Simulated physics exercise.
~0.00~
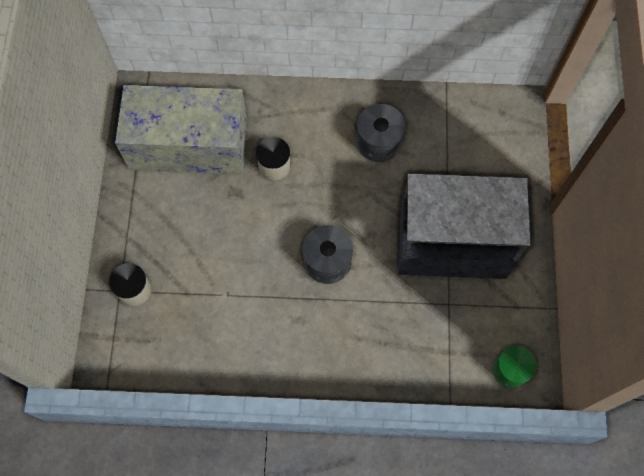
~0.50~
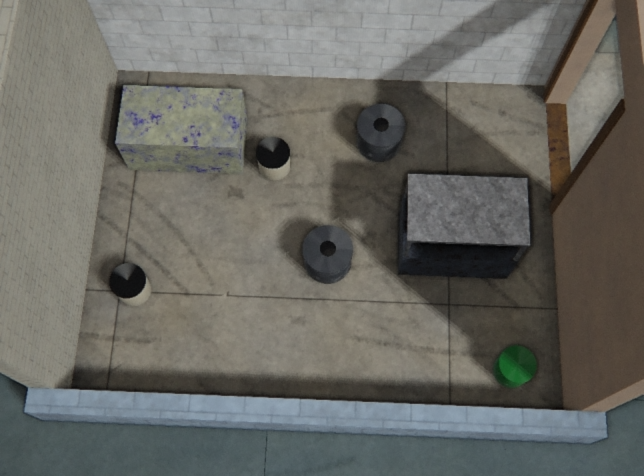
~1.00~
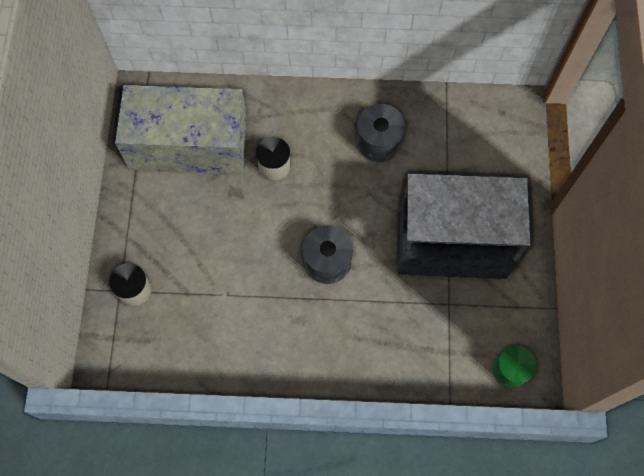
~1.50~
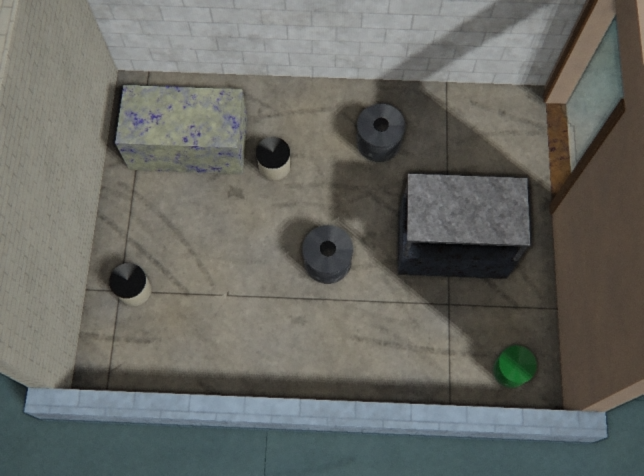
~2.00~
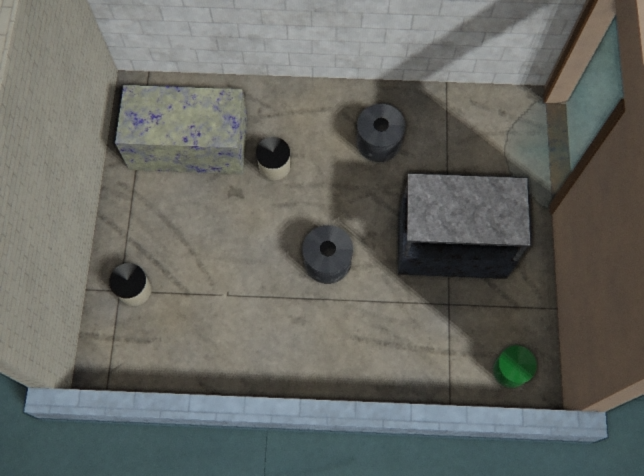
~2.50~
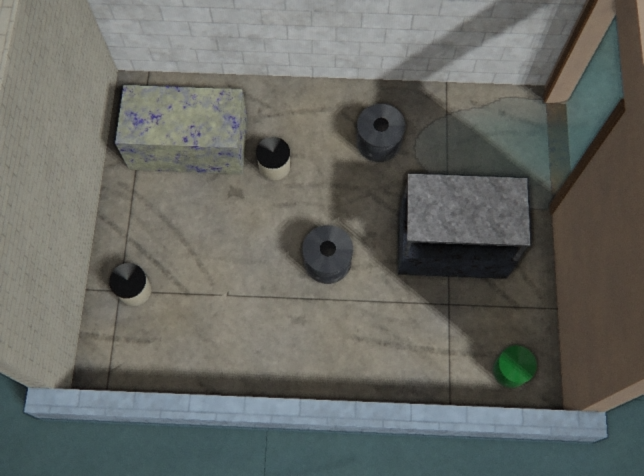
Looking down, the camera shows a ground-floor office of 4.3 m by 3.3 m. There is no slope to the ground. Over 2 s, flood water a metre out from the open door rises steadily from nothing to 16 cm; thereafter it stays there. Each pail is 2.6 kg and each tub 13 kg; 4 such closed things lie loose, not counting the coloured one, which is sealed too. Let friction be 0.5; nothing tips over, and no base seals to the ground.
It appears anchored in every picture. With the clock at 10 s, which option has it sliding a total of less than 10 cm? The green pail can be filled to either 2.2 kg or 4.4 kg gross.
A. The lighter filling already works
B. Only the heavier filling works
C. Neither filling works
The lighter filling already works (A).
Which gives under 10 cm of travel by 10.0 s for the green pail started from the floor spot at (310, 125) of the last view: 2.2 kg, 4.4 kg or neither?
Short answer: No load.
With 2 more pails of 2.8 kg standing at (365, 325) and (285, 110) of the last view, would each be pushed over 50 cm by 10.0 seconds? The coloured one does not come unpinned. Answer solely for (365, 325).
That one is inside the limit.
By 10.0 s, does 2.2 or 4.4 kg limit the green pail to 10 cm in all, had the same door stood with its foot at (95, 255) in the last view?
Short version: Neither mass is sufficient.
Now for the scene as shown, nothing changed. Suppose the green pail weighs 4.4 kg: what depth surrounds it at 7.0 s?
Something like 1 centimetres.
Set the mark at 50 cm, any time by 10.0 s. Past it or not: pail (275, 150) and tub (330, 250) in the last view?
In sequence, exceeded; not exceeded.
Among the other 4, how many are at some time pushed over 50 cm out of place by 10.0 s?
That adds up to 3.
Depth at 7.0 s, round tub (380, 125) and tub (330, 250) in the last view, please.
I'd put it at 7 cm and 2 cm respectively.
After 3.5 s the green pail would be 0 cm from its start with 2.2 kg and 0 cm from its start with 4.4 kg; 0 cm of water round it then.
After 4.5 s the green pail would be 0 cm from its start with 2.2 kg and 0 cm from its start with 4.4 kg; 0 cm of water round it then.
After 7.0 s the green pail would be 0 cm from its start with 2.2 kg and 0 cm from its start with 4.4 kg; 1 cm of water round it then.
After 10.0 s the green pail would be 0 cm from its start with 2.2 kg and 0 cm from its start with 4.4 kg; 2 cm of water round it then.
